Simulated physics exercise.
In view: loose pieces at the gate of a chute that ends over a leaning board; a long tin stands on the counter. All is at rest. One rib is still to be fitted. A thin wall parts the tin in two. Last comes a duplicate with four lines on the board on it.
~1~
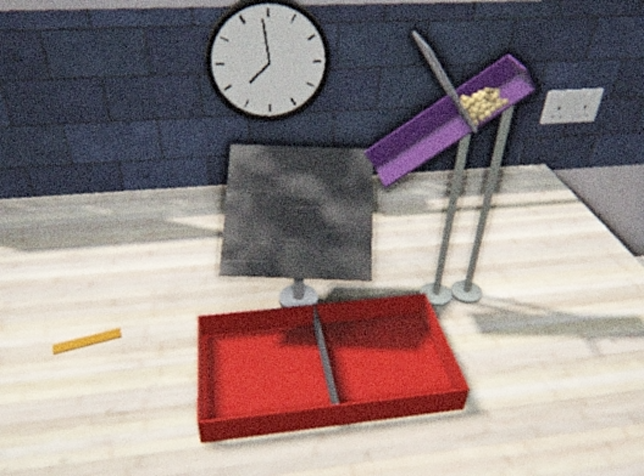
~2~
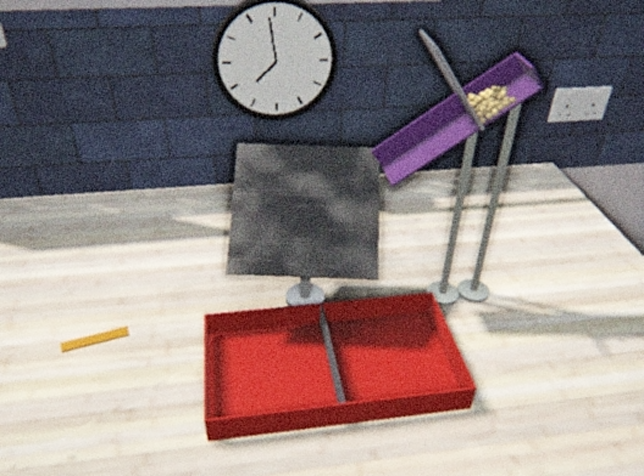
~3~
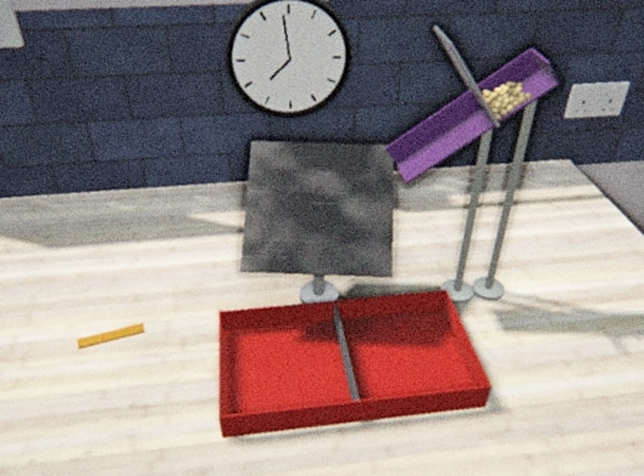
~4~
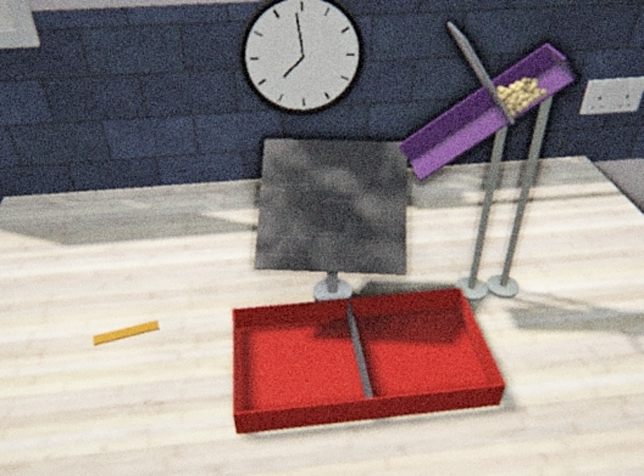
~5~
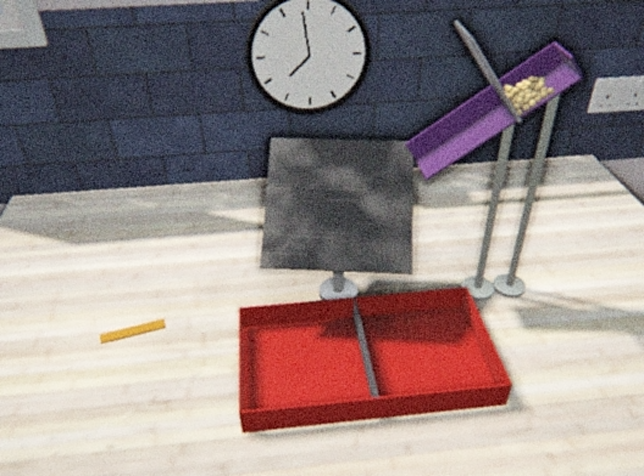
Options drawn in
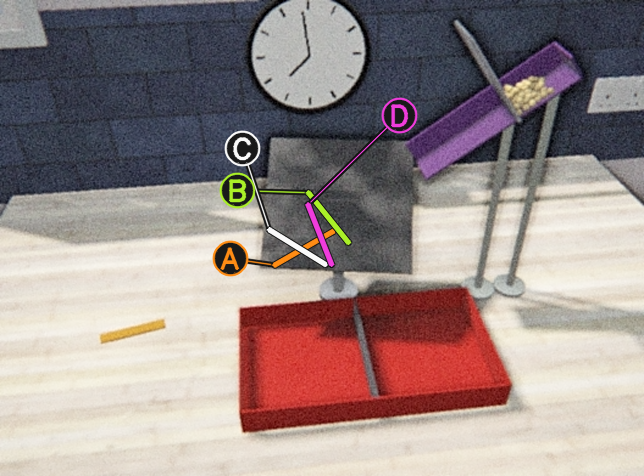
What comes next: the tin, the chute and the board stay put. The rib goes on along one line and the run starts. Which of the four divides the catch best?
Choose B.
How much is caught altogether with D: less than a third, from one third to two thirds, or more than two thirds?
More than two thirds.
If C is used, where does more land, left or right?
Left.
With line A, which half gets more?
More lands on the left.
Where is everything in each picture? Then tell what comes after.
In the first picture, load behind the gate at (478, 105), soya beans; lip of the chute at (381, 178), sloping fairly steeply.
In the second picture, middle of the board at (305, 209), tilted fairly steeply; middle of its low edge at (302, 277); of its high edge at (309, 146).
In the third picture, front corners of the tin at (220, 417) and (490, 386); front end of its middle wall at (359, 401); gate still shut at (475, 91).
In the fourth picture, middle of the load at (515, 96); lip at (415, 171).
In the fifth picture, middle of the load at (522, 94); lip at (421, 170).
On the marked copy, line A from (333, 231) to (274, 265); line B from (308, 192) to (348, 242); line C from (269, 229) to (325, 264); line D from (308, 204) to (331, 264).
If A is chosen, of what is caught, nearly all in the left half, a small part in the right.
If B is chosen, of what is caught, about half in the left half, about half in the right.
If C is chosen, of what is caught, nearly all in the left half, a stray few in the right.
If D is chosen, of what is caught, most in the left half, about a quarter in the right.
